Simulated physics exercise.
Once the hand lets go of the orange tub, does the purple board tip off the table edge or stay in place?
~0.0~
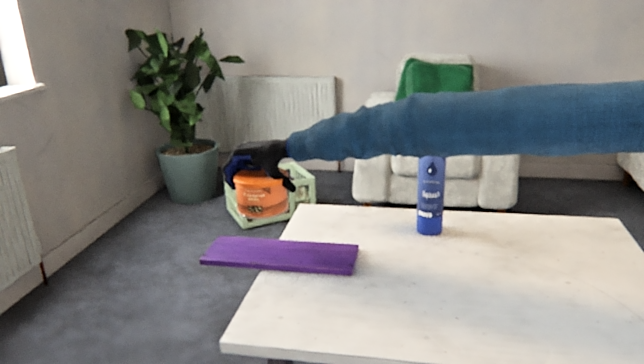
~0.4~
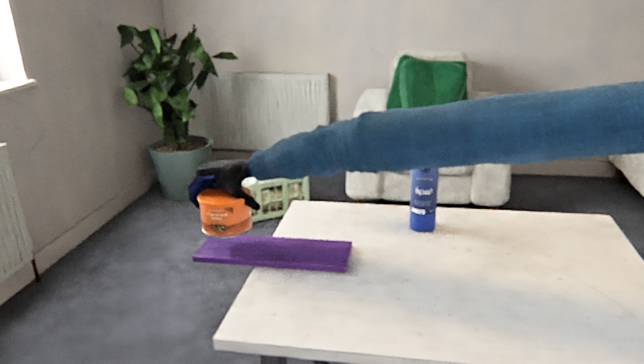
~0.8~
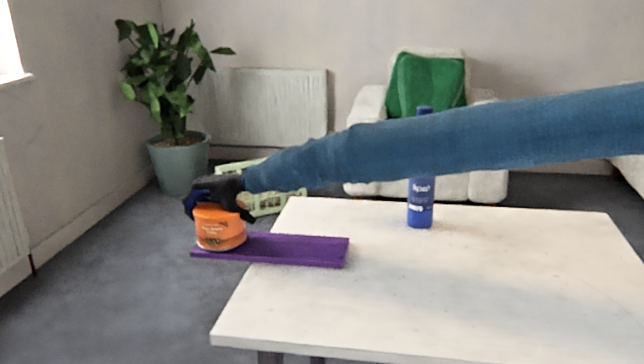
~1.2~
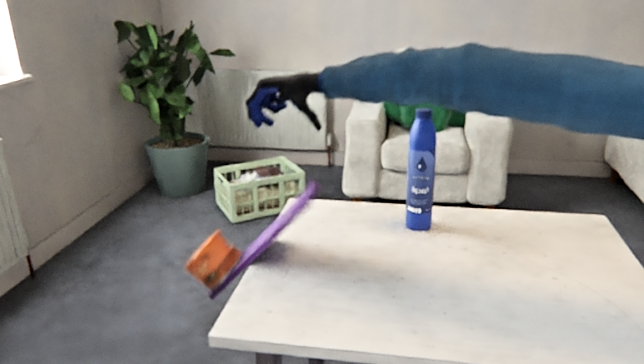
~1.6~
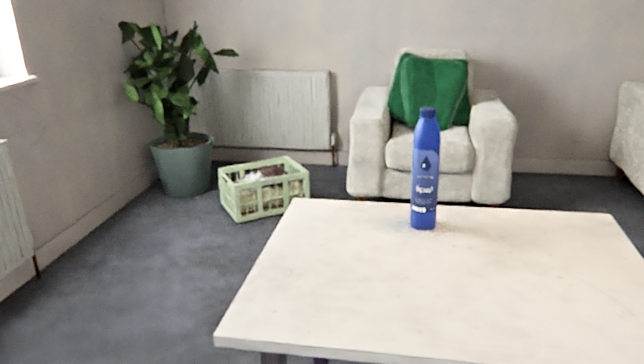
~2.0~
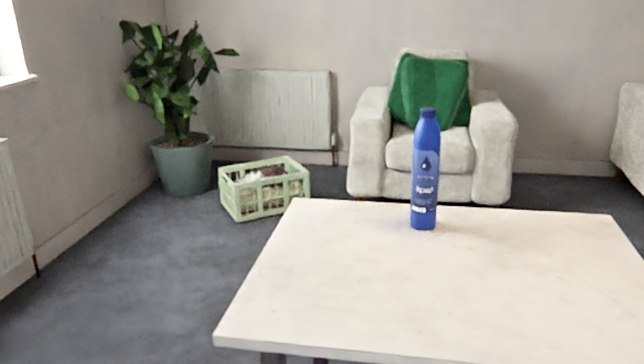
The purple board tips off the table edge, and the orange tub goes with it.
Orange tub lowered by a gloved hand onto an overhanging purple board, tipping with it off the table as the hand withdraws.
